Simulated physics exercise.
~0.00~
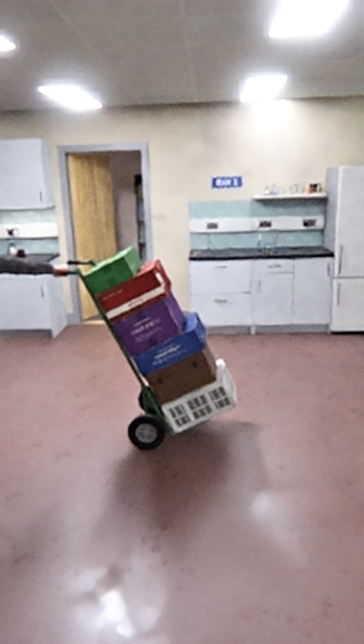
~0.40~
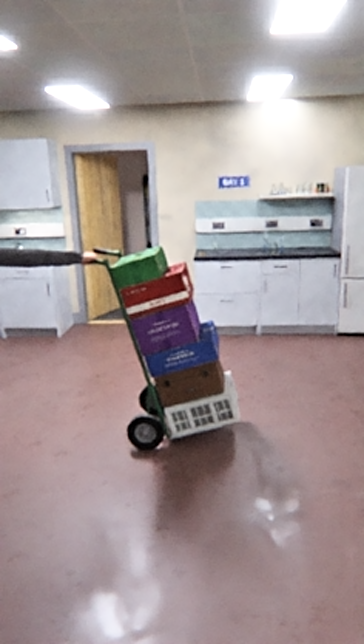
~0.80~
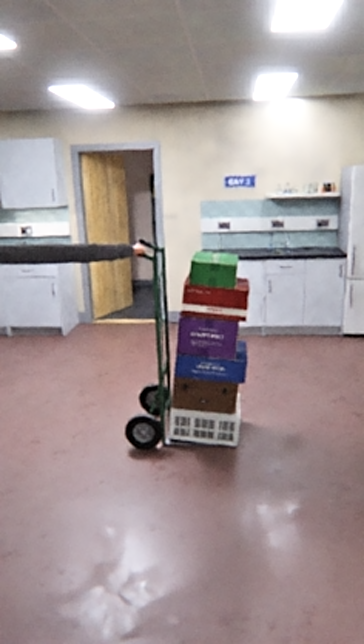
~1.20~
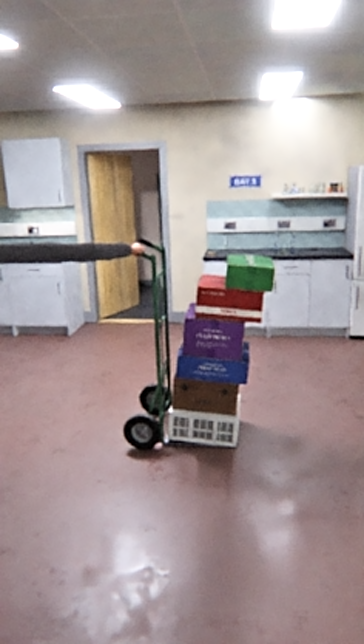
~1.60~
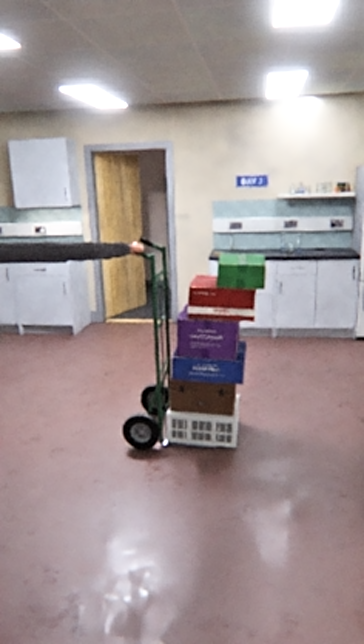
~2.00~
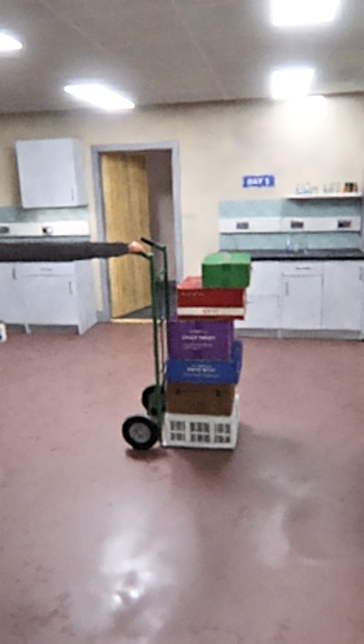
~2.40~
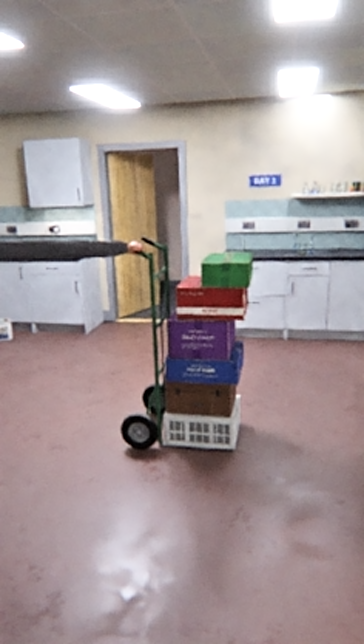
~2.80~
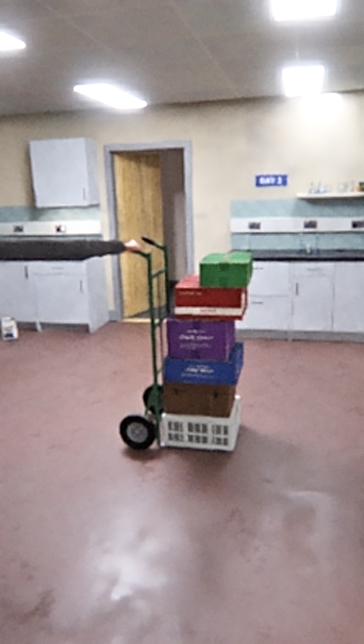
A loaded hand truck swings upright, its stacked boxes wobble, and all stay standing.
